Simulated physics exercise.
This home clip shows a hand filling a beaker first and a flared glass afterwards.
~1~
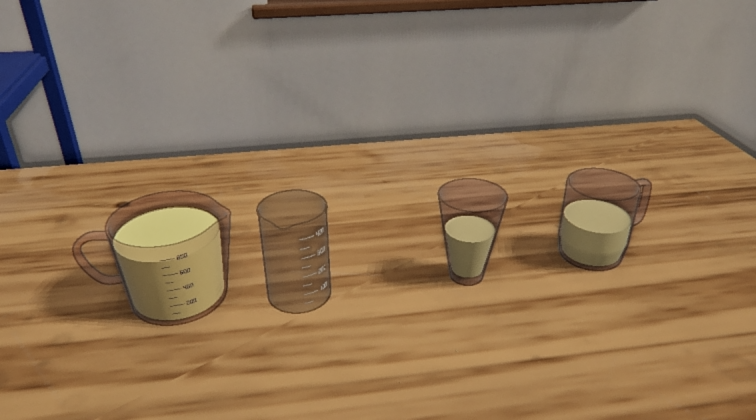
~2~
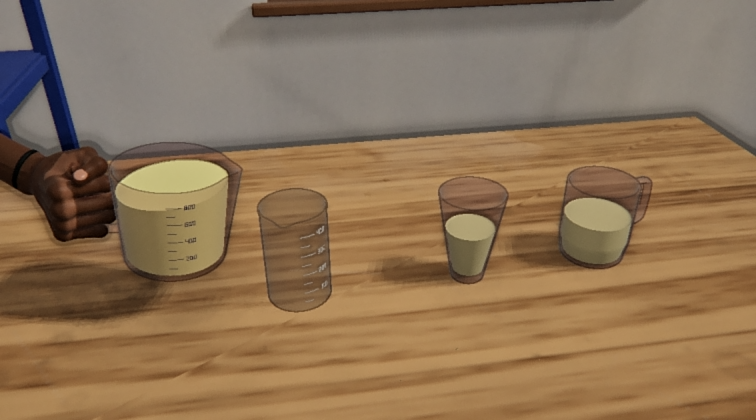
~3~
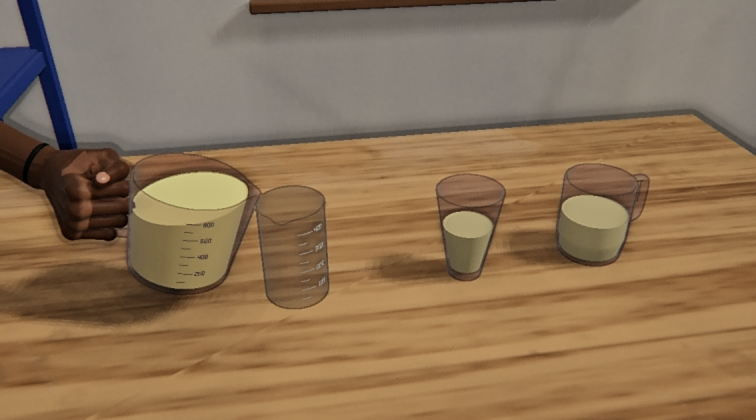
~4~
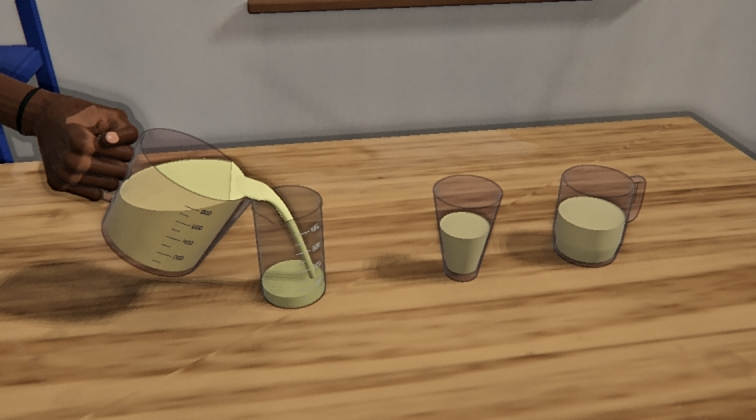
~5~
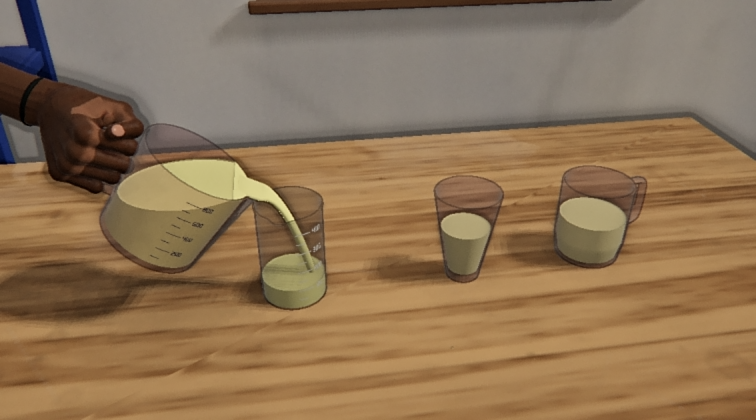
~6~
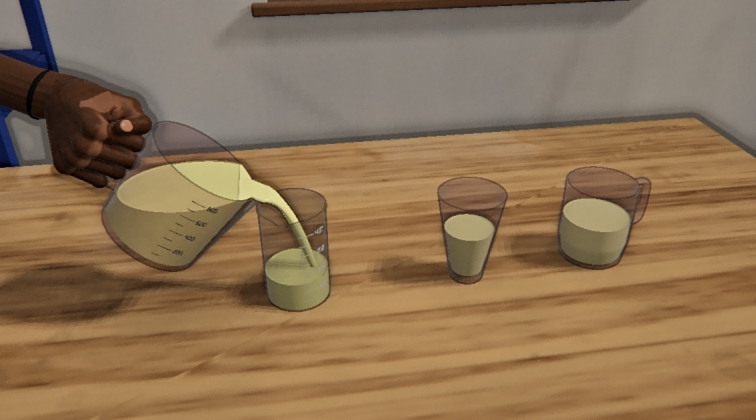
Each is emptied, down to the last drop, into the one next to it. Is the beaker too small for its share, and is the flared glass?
Answers - the beaker: Yes, too small; the flared glass: Yes, too small.
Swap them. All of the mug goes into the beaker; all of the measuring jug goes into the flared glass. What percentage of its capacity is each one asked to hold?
Respectively, 50 and 320 percent of capacity.
Next, the beaker is nearly full.
After that, the beaker is full to the brim with a puddle round it.
Finally, the beaker is full to the brim with a puddle round it; the flared glass is full to the brim with a puddle round it.
